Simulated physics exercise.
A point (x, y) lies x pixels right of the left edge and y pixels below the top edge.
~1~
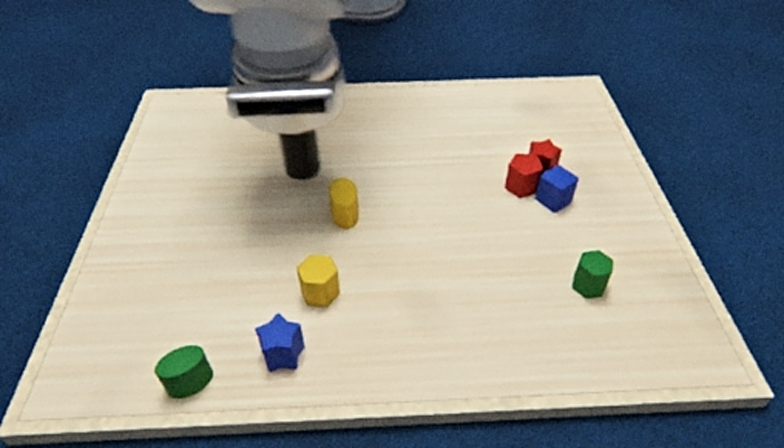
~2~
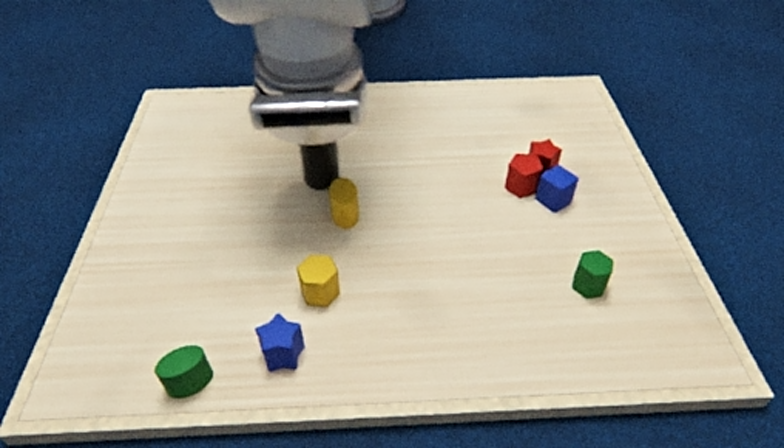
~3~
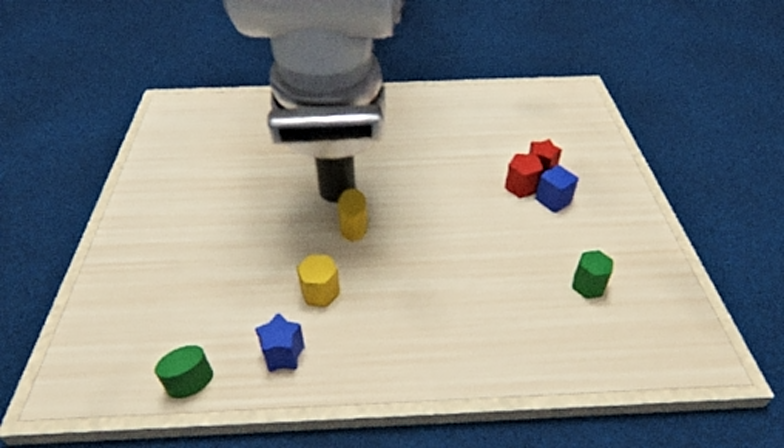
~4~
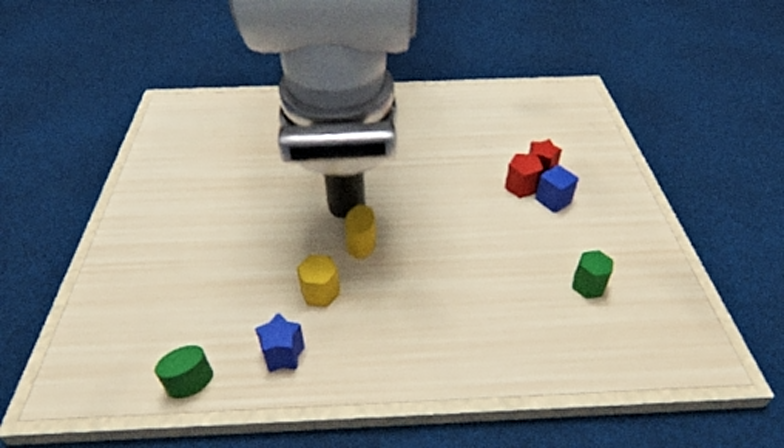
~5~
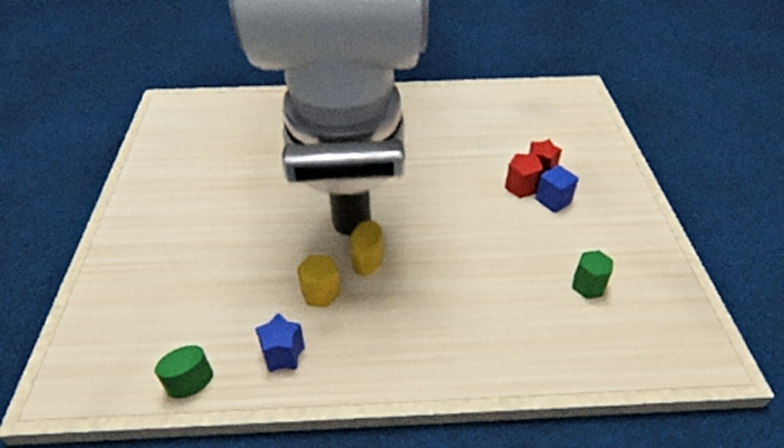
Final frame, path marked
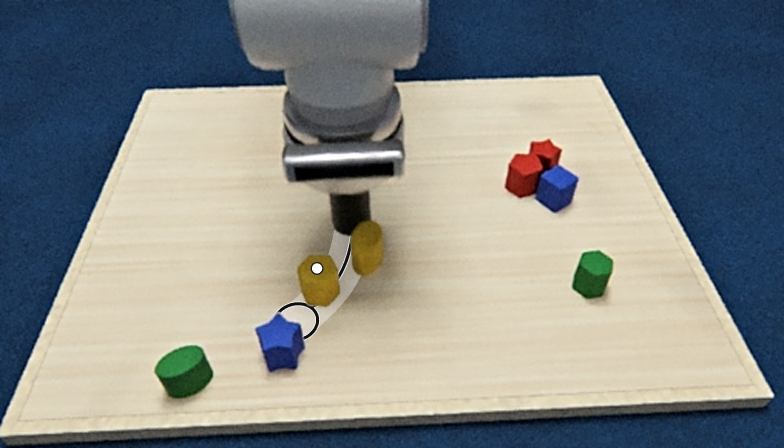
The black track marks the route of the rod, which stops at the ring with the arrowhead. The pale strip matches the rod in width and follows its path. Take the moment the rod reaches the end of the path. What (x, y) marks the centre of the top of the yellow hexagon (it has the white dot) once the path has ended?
It should be at (252, 319) by then.
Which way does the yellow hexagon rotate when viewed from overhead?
It spins clockwise.
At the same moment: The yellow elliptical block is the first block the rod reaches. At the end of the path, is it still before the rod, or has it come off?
It falls back or aside.
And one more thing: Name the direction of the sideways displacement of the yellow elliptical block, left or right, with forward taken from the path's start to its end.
Left-hand side.
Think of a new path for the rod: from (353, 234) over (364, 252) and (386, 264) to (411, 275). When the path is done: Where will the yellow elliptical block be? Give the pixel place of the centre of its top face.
It will likely be found at (390, 276).
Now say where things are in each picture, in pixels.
In the first picture, tip of the rod (303, 169), middles of tops, green elliptical block (179, 361), blue star (277, 332), yellow hexagon (317, 268), yellow elliptical block (343, 191).
In the second picture, rod (322, 178), nothing pushed.
In the third picture, rod (337, 191), yellow elliptical block (352, 203).
In the fourth picture, rod (347, 206), yellow elliptical block (360, 219).
In the fifth picture, rod (352, 222), green elliptical block (179, 361), blue star (277, 332), yellow hexagon (317, 268), yellow elliptical block (366, 236).
The line goes from (353, 234) over (345, 264) and (326, 294) to (296, 322); the dot is on the yellow hexagon.
What follows on the original path. One third of the way, rod (343, 253); yellow elliptical block (375, 254).
Two thirds of the way, rod (323, 284); yellow hexagon (289, 298), turned 20° clockwise; yellow elliptical block (375, 254).
At the end, rod (293, 310); green elliptical block unmoved; blue star (264, 349), turned 50° anticlockwise; yellow hexagon (252, 319), turned 50° clockwise; yellow elliptical block (375, 254).
